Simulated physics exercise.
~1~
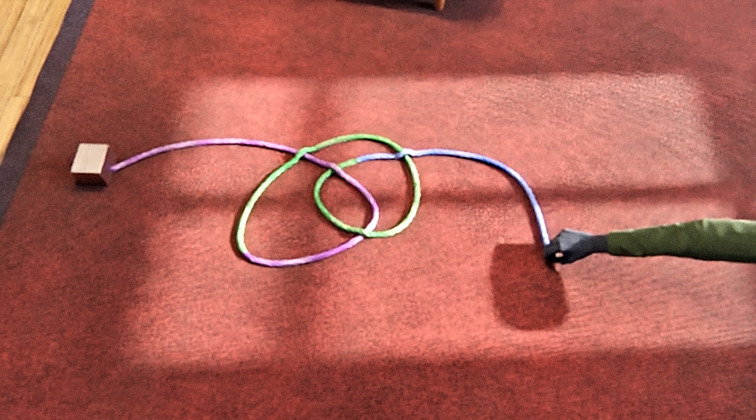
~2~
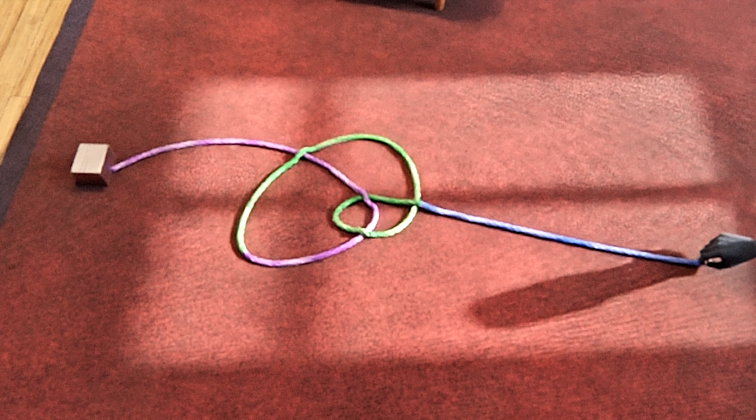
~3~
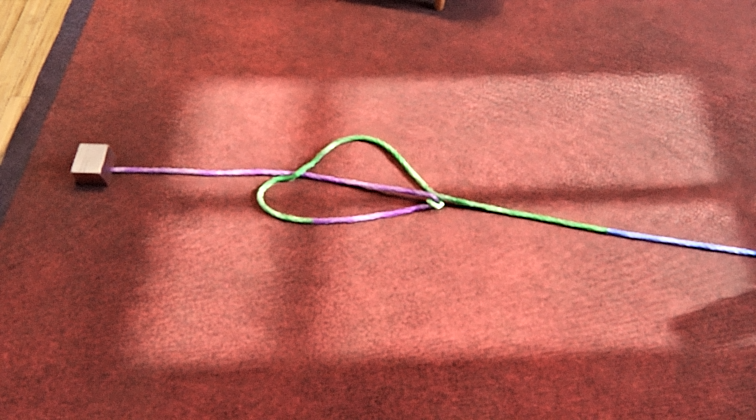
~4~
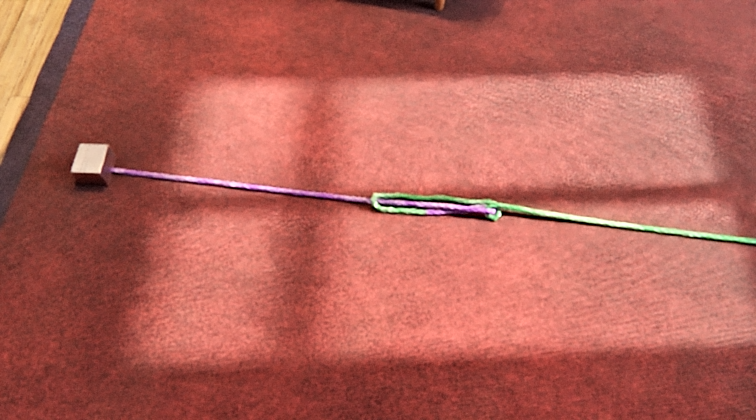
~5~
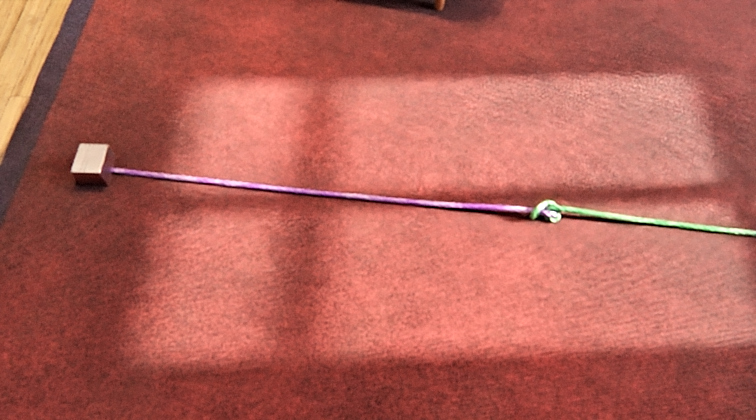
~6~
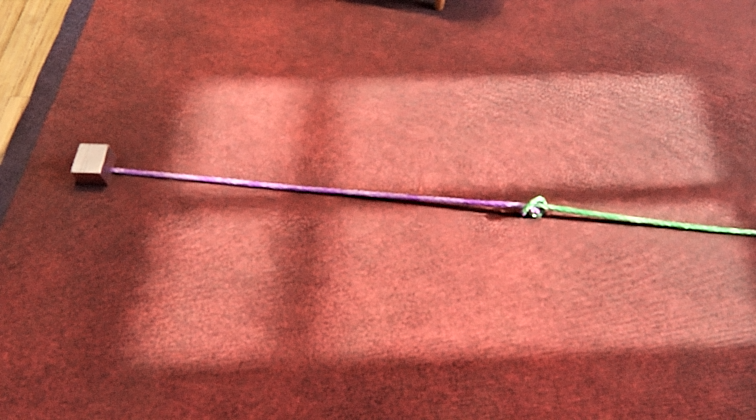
On a red carpet, a gloved hand pulls a looped rope right until it knots.
